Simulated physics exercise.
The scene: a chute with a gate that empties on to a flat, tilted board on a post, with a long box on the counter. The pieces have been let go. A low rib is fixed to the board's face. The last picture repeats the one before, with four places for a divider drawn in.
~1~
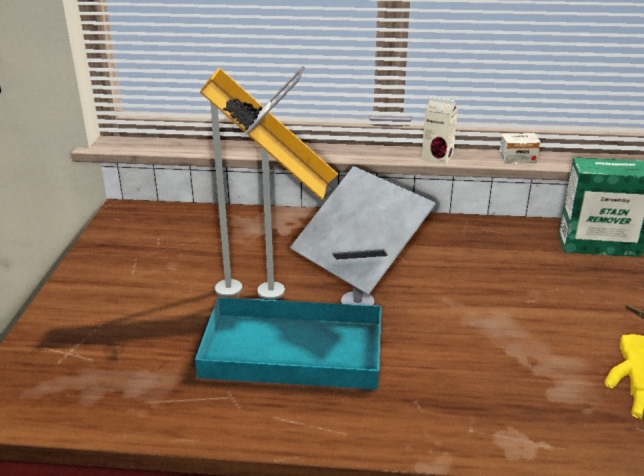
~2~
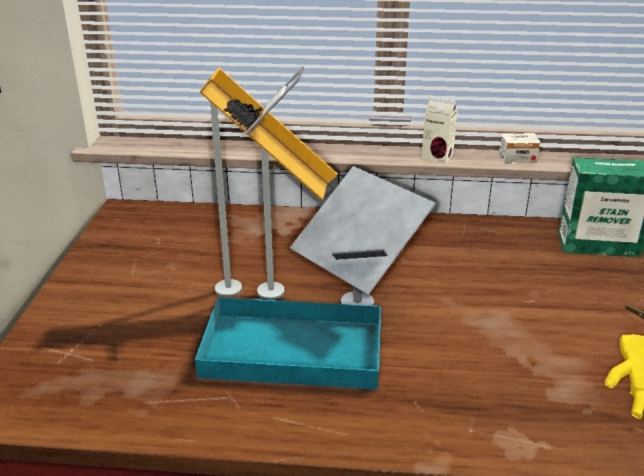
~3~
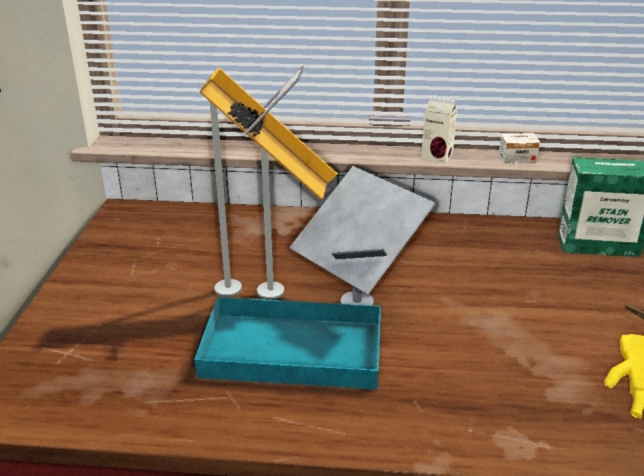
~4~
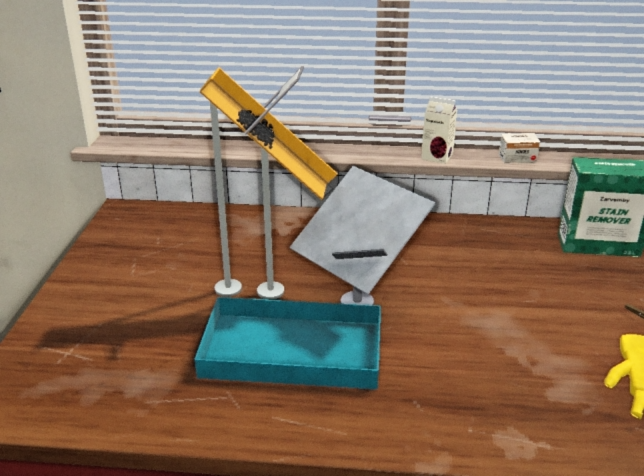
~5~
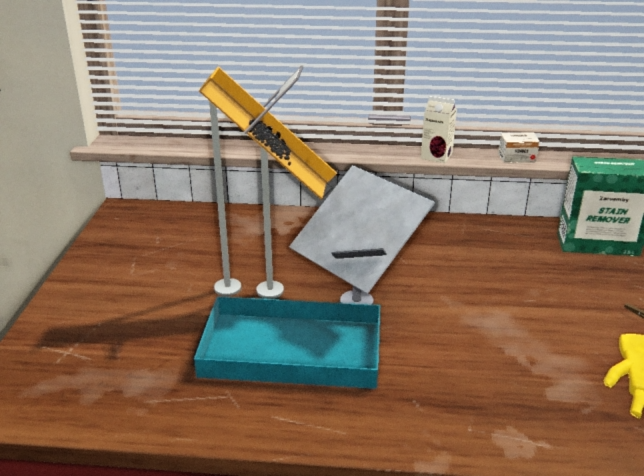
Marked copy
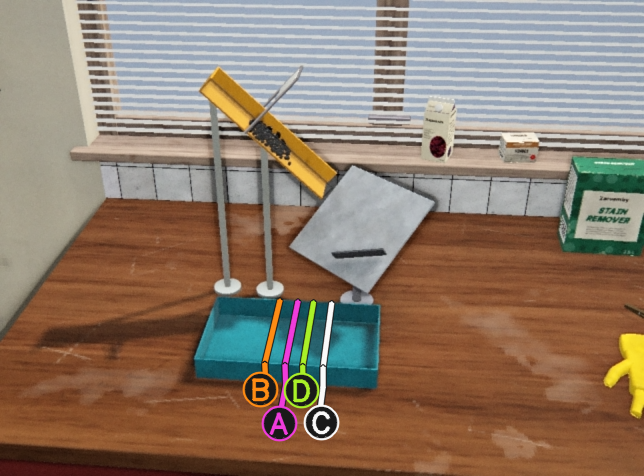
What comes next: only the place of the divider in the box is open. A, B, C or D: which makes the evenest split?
Use line A.
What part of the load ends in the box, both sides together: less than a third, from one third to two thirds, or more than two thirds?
About that: From one third to two thirds.
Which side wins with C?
The left side.
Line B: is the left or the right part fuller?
More lands on the right.
On the marked copy, line A crosses the front rim at (285, 364); line B crosses the front rim at (264, 363); line C crosses the front rim at (323, 366); line D crosses the front rim at (302, 365).
If A is chosen, of what is caught, about two thirds on the left of the divider, about a third on the right.
If B is chosen, of what is caught, a small part on the left of the divider, nearly all on the right.
If C is chosen, of what is caught, all on the left of the divider, none on the right.
If D is chosen, of what is caught, nearly all on the left of the divider, a small part on the right.
